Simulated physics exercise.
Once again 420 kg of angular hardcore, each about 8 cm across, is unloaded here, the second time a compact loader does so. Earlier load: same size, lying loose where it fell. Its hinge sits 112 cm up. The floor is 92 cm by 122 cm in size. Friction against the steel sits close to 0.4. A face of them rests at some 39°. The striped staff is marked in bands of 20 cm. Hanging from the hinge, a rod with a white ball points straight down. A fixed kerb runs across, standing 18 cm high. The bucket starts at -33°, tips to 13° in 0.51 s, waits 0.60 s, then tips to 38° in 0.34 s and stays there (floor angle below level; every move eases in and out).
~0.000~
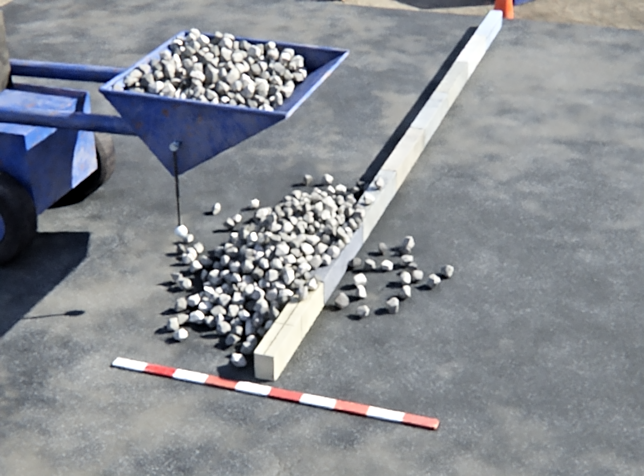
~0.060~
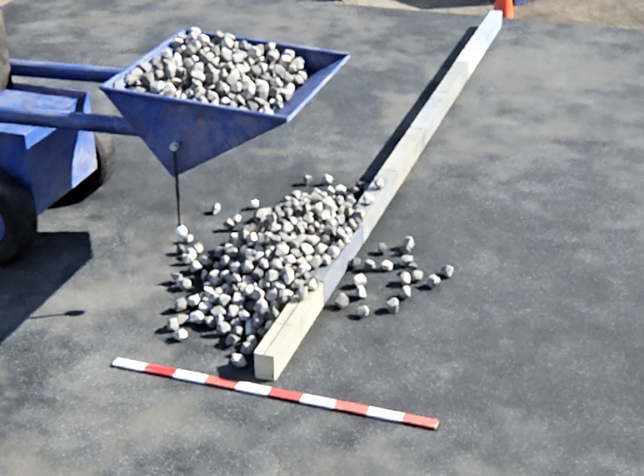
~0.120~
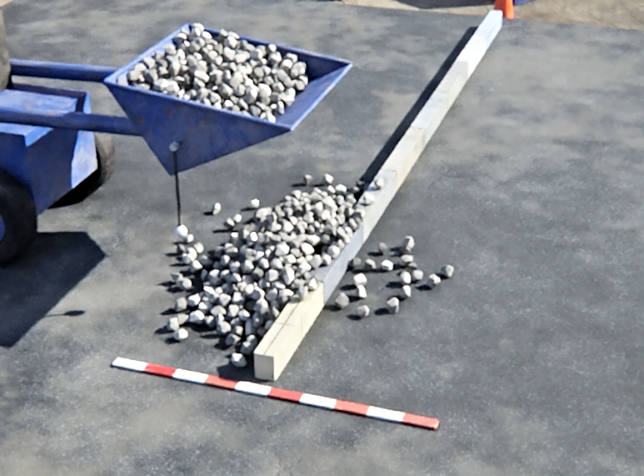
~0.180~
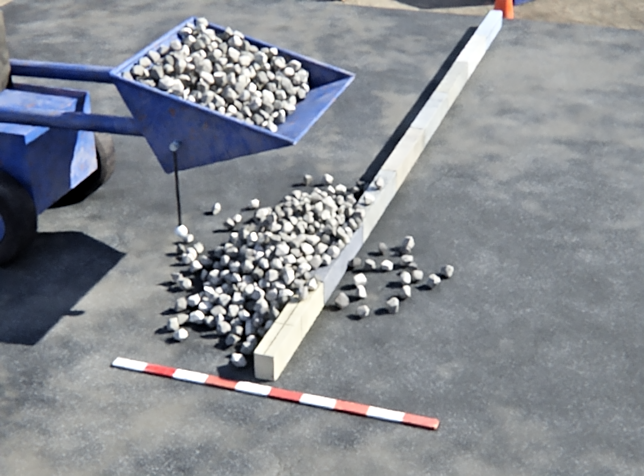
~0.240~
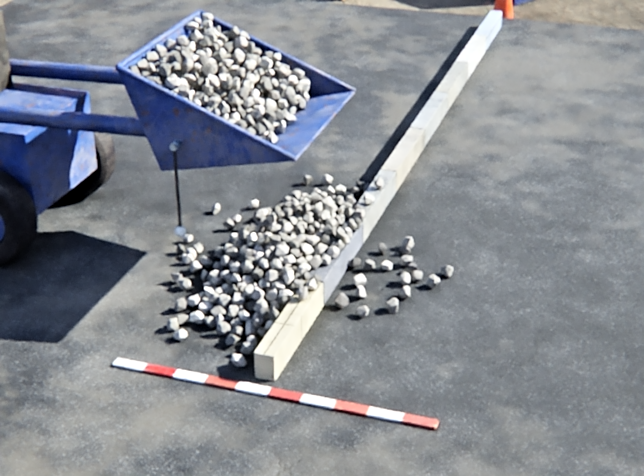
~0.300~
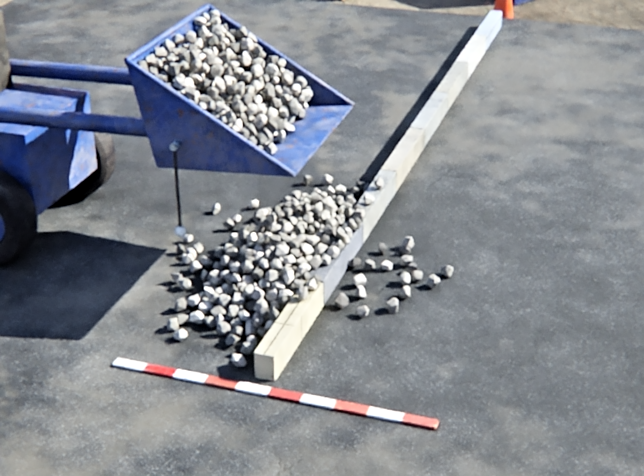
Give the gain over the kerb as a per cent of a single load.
60 %.
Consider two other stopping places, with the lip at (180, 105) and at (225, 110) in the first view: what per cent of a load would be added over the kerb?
Around 0 percent, then around 5 percent.
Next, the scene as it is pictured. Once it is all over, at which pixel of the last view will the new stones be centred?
Near (353, 257).
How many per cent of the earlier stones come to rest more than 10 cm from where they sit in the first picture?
Some 0 percent, give or take.
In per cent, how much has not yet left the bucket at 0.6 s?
About 100 percent.
After 0.4 s the floor is at 8°; in per cent of one load, 100 in the bucket, 97 on this side of the kerb, 3 over the kerb; the foremost stones are at (415, 279).
After 0.6 s the floor is at 13°; in per cent of one load, 100 in the bucket, 97 on this side of the kerb, 3 over the kerb; the foremost stones are at (415, 279).
After 1.9 s the floor is at 38°; in per cent of one load, 35 in the bucket, 142 on this side of the kerb, 23 over the kerb; the foremost stones are at (442, 292).
After 4.6 s the floor is at 38°; in per cent of one load, 0 in the bucket, 136 on this side of the kerb, 63 over the kerb; the foremost stones are at (488, 296). Net gain over the kerb, 60.
